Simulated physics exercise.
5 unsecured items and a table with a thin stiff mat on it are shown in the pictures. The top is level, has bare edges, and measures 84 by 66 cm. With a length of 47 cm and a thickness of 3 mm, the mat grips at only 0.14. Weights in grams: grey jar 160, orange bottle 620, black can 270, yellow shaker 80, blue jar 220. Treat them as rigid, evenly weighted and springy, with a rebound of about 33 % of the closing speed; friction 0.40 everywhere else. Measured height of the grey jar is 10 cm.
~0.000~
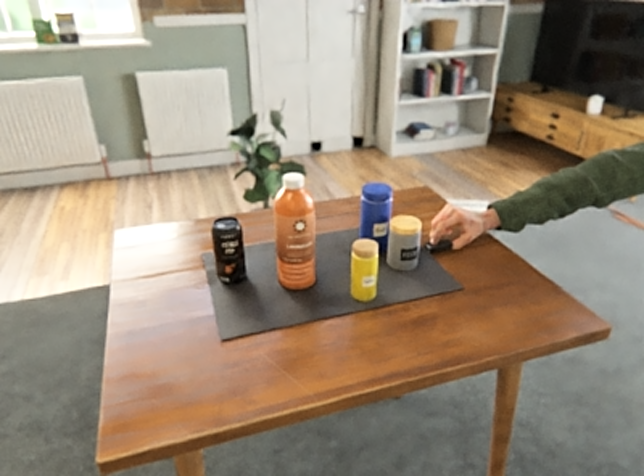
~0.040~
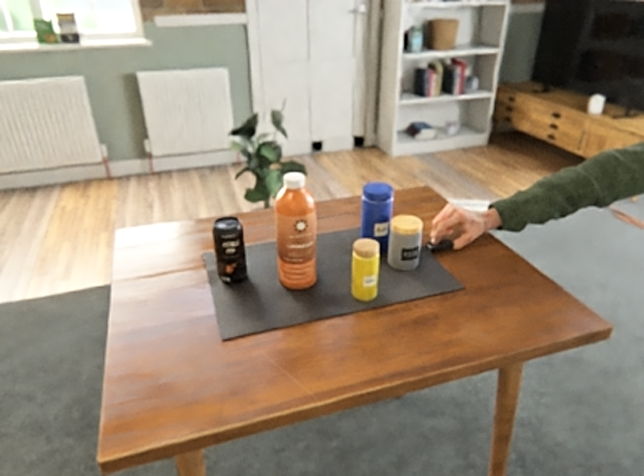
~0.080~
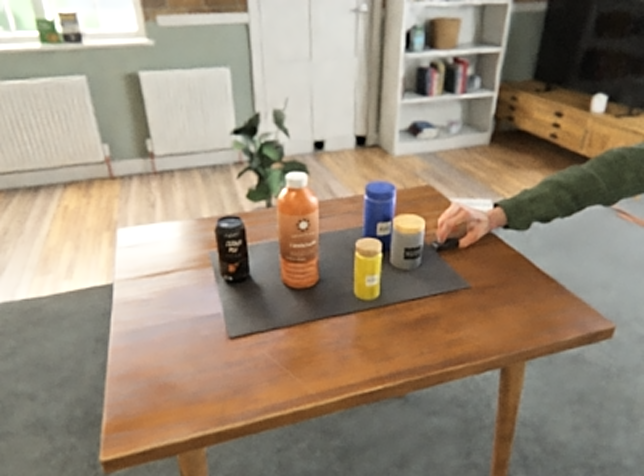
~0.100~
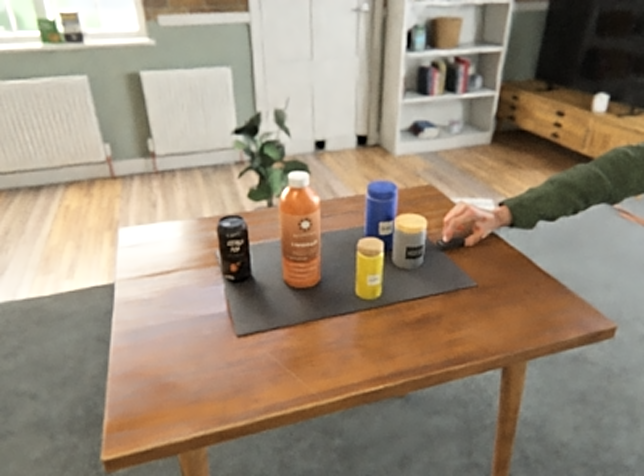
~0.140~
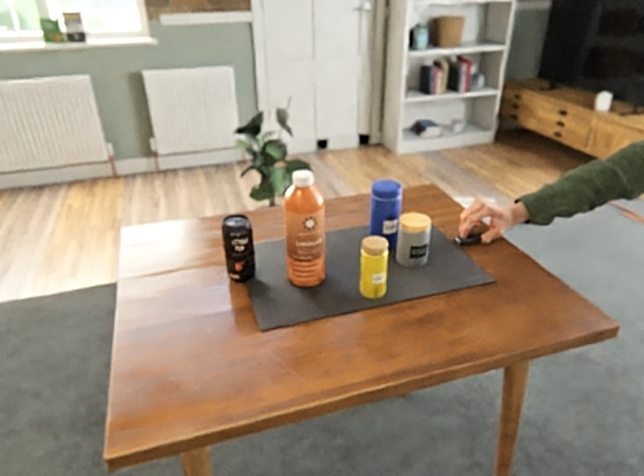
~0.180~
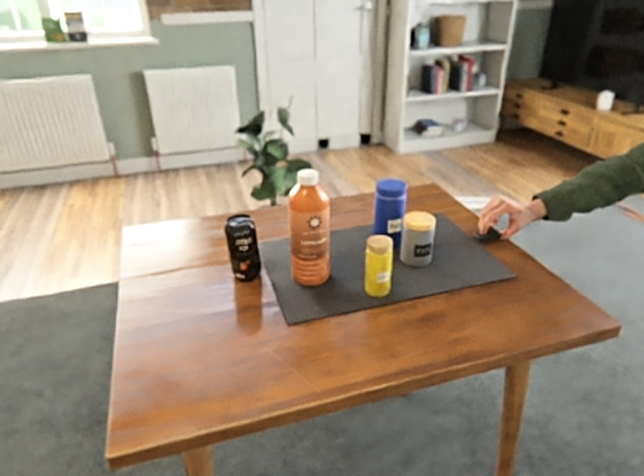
The clip opens on a hand at the right edge of a dark mat holding a black can, orange bottle, yellow shaker, blue jar and grey jar on a wooden table. The mat barely moves, then the hand draws it right, sliding it beneath the upright containers, which shift only slightly, leaving the can at its left edge.
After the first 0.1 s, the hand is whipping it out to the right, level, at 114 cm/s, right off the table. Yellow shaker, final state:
It fails to stay up.
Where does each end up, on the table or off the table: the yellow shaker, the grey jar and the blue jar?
Yellow shaker: Stays in bounds; grey jar: Goes out of bounds; blue jar: Goes out of bounds.
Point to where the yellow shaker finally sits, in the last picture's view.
It finishes at roughly (473, 262).
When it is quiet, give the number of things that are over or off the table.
Total: 3.
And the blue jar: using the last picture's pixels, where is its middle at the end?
(575, 388), roughly.
By 0.48 s, mat pulled 44 cm; yellow shaker 13 cm from its spot near (434, 257); blue jar 14 cm from its spot; grey jar 13 cm from its spot.
By 0.68 s, mat pulled 67 cm; grey jar and blue jar now off the table; yellow shaker tilted 54° near (460, 253); orange bottle 6 cm from its spot.
By 0.98 s, mat pulled 86 cm; yellow shaker on its side near (474, 262); orange bottle 6 cm from its spot; black can 2 cm from its spot.
By 1.38 s, yellow shaker resting near (475, 260).
When it is over (1.6 s), off the table but upright, grey jar and blue jar; lying over on the table, yellow shaker; the other 2 within 6 cm of the start. End places, in pixels of the last picture, yellow shaker near (473, 262).
